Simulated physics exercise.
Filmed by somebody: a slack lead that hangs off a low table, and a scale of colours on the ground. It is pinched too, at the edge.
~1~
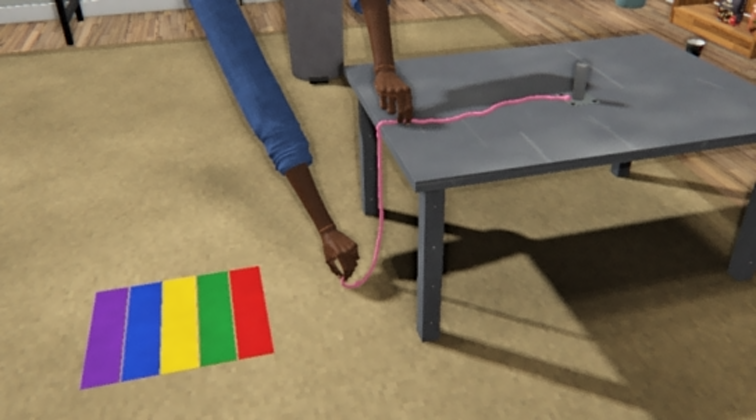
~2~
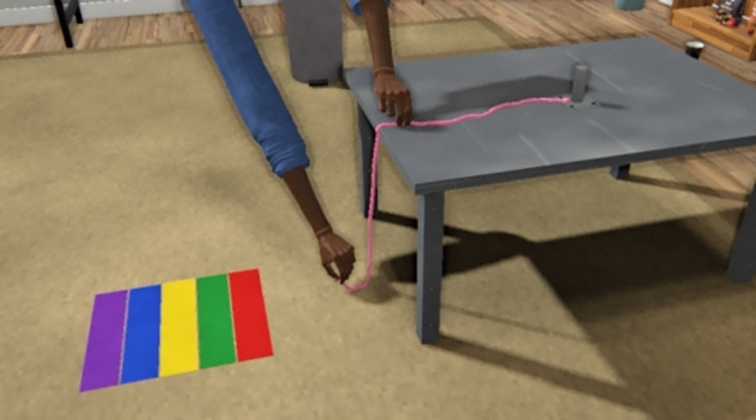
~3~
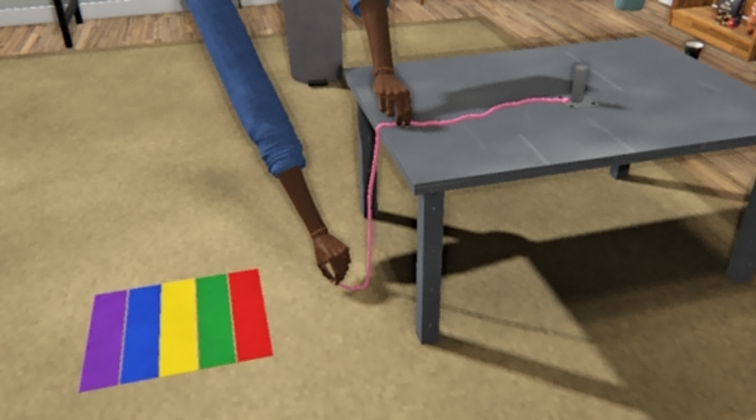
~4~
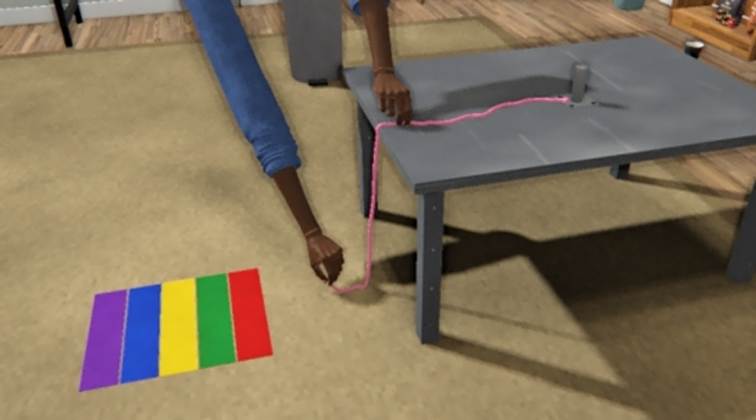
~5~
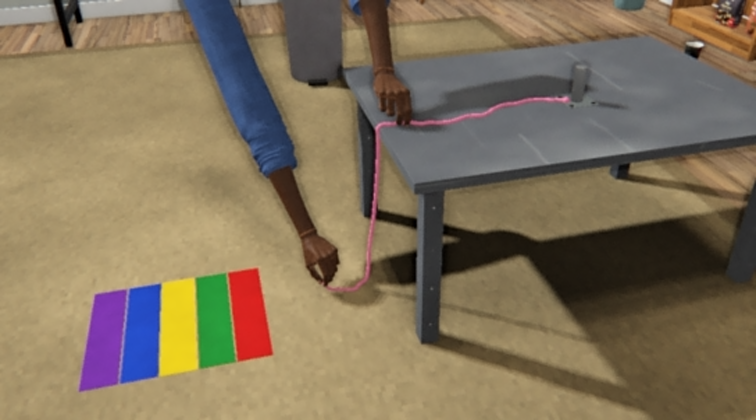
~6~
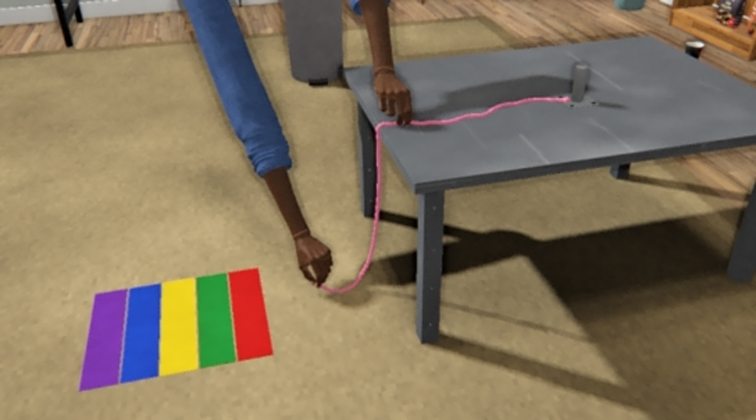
The low end of a pink cord hanging from a gray table moved slightly left, drawn by one hand near the floor toward a strip of five colors, while another hand pinned it at the table's edge.
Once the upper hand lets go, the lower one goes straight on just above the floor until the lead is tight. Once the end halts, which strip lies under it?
The green strip lies under it.
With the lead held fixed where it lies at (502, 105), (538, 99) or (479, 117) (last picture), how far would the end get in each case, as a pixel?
Approximately (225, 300), (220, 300) and (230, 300) respectively.
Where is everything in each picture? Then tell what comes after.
The first frame shows end (343, 278); red (254, 338); green (217, 345); yellow (180, 352); blue (141, 359); purple (102, 366).
The second frame shows end (340, 281); lead through (538, 100) (484, 115) (420, 124) (376, 156) (371, 216) (368, 275).
The third frame shows end (335, 281).
The fourth frame shows end (328, 282); lead through (538, 100) (484, 115) (419, 124) (376, 155) (372, 216) (368, 274).
The fifth frame shows end (324, 283).
The sixth frame shows end (317, 284); lead through (538, 100) (484, 115) (419, 124) (379, 155) (377, 215) (363, 272).
Soon after, end near (286, 289); short of the strips.
Then, end near (242, 297); over red.
At full stretch, end near (216, 301); over green. The end stops over the green strip.
